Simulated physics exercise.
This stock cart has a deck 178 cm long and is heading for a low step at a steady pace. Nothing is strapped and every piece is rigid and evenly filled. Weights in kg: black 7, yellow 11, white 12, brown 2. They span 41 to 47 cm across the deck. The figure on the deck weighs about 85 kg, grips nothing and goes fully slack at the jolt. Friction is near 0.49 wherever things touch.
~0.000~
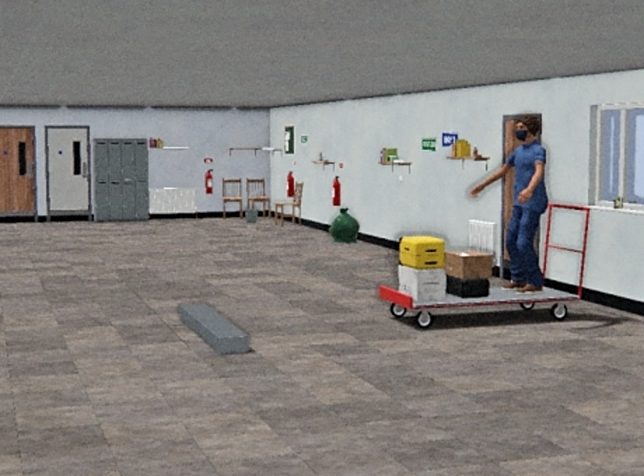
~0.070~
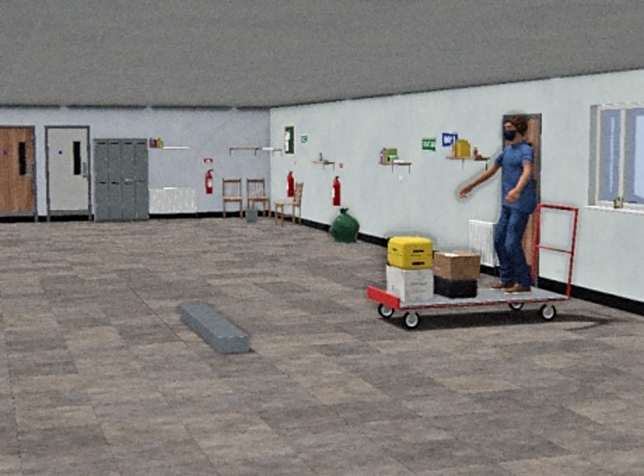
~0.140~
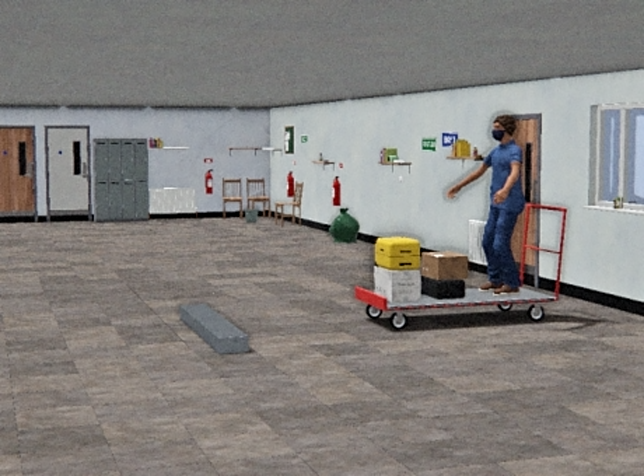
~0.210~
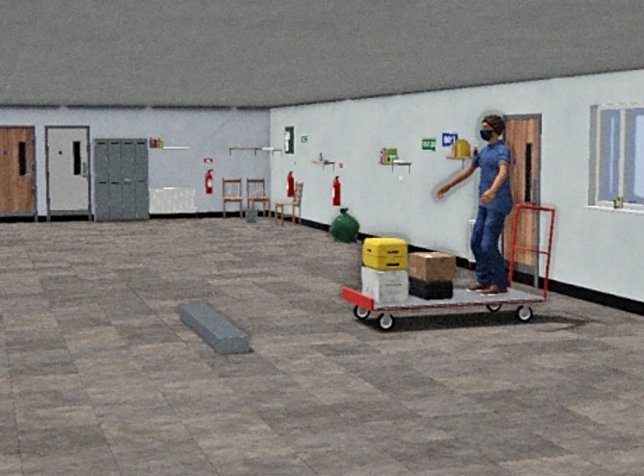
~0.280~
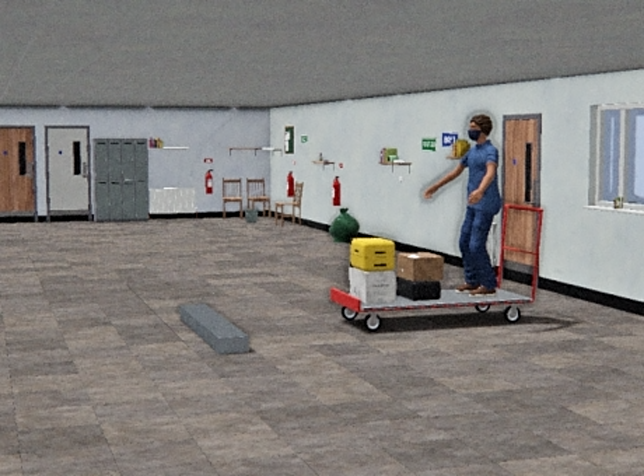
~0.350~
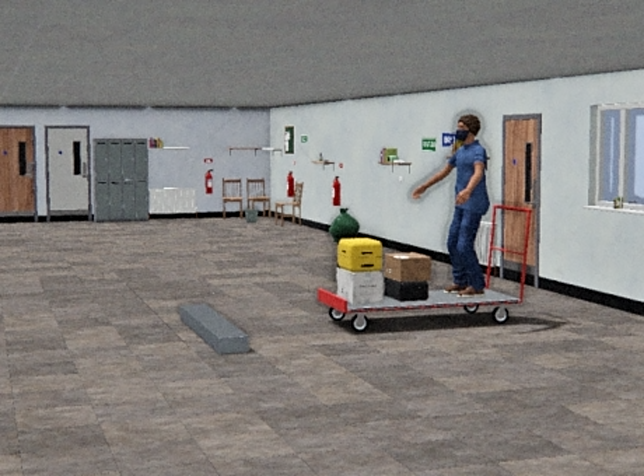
A masked person in blue stood on a flat cart with a red handle, one arm held out, as it rolled steadily left across a tiled room, carrying yellow, white, brown and black boxes.
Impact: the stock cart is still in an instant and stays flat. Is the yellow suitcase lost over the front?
At this pace the yellow suitcase flies off.
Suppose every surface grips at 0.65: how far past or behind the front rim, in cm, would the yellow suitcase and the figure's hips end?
In that case yellow 90 past, hips 70 behind.
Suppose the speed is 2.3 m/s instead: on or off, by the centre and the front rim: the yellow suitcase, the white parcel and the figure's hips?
In that case yellow off, white on, hips on.
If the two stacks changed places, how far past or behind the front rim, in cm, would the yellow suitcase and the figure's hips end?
Then yellow 50 past, hips 110 behind.
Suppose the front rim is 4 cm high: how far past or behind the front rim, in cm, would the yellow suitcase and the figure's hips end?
In that case yellow 80 past, hips 80 behind.
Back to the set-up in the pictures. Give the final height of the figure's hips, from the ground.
Roughly 70 cm above it.
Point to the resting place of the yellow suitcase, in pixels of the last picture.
Near (136, 323).
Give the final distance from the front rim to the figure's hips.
About 80 cm behind the rim.
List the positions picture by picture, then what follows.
Yellow suitcase (422, 253), black suitcase (467, 286), rim corner (412, 305); 177 cm short of the stop, in the first picture.
Yellow suitcase (410, 253), black suitcase (455, 286), rim corner (399, 306); 164 cm short of the stop, in the second picture.
Yellow suitcase (397, 254), black suitcase (443, 287), rim corner (386, 307); 151 cm short of the stop, in the third picture.
Yellow suitcase (385, 254), black suitcase (431, 288), rim corner (373, 307); 138 cm short of the stop, in the fourth picture.
Yellow suitcase (372, 255), black suitcase (419, 288), rim corner (359, 308); 125 cm short of the stop, in the fifth picture.
Yellow suitcase (360, 255), black suitcase (406, 289), rim corner (346, 309); 112 cm short of the stop. Speed about 1.9 m/s, in the sixth picture.
Impact comes at 0.95 s.
After 1.50 s the yellow suitcase is 38 cm past the rim, tilted 90°, near (175, 319) in the last picture's view.
After 1.95 s the yellow suitcase is 64 cm past the rim, tilted 155°, near (145, 317) in the last picture's view.
At rest, 3.8 s, past the rim, yellow suitcase; behind it, black suitcase, white parcel, brown carton and the figure's hips.
